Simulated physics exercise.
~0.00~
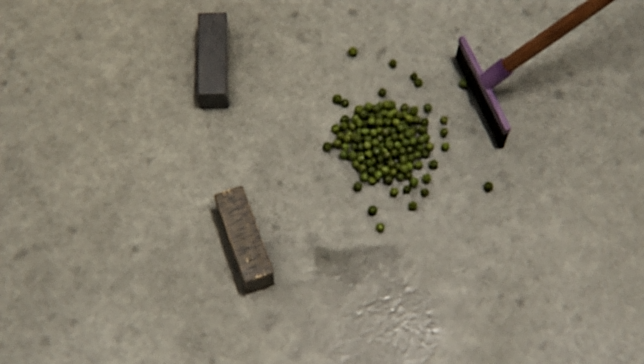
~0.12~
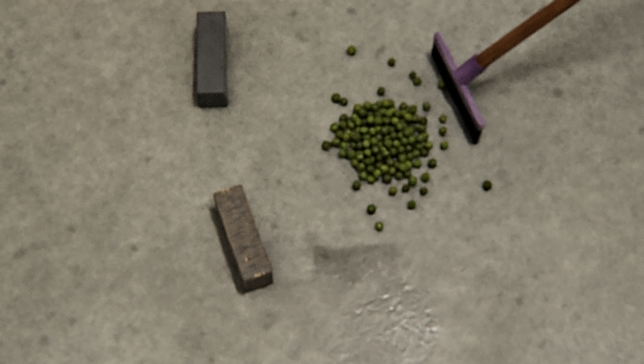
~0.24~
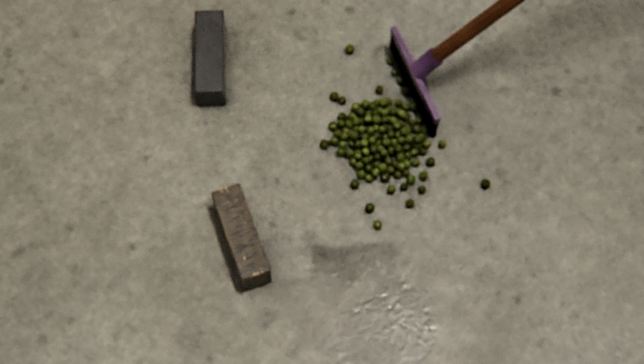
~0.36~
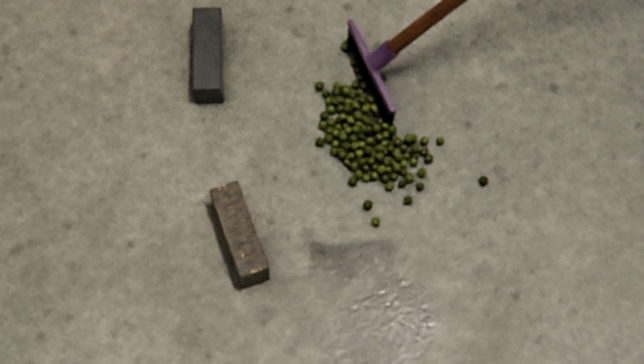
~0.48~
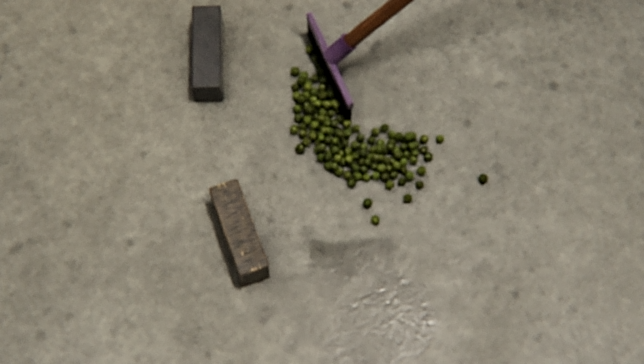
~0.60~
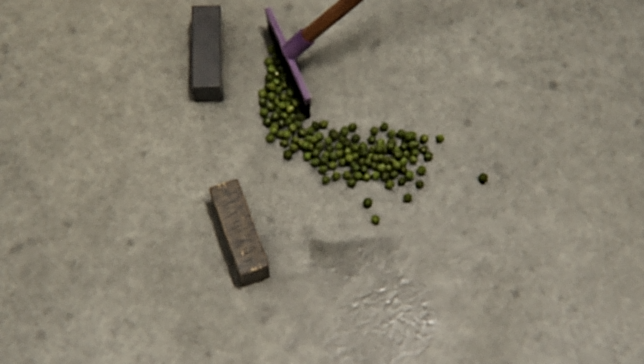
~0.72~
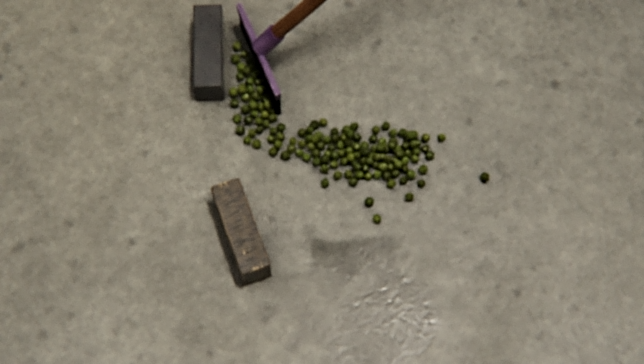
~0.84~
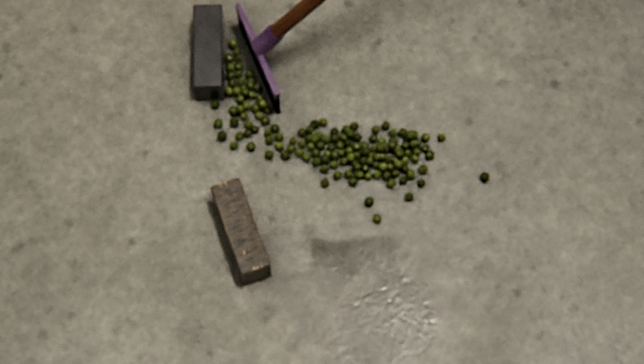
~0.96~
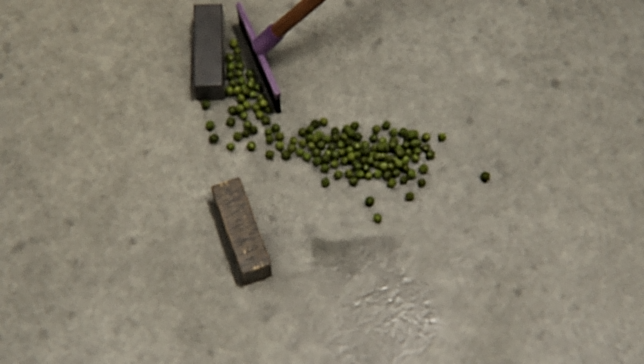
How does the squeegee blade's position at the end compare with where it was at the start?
It starts to the upper right of the olive pile and ends well to the left, close beside the dark grey block at the top, with some olives between them.
On a stained grey concrete floor, a purple squeegee pushing small green olives leftward, then stopping beside a dark block, olives trailing behind.
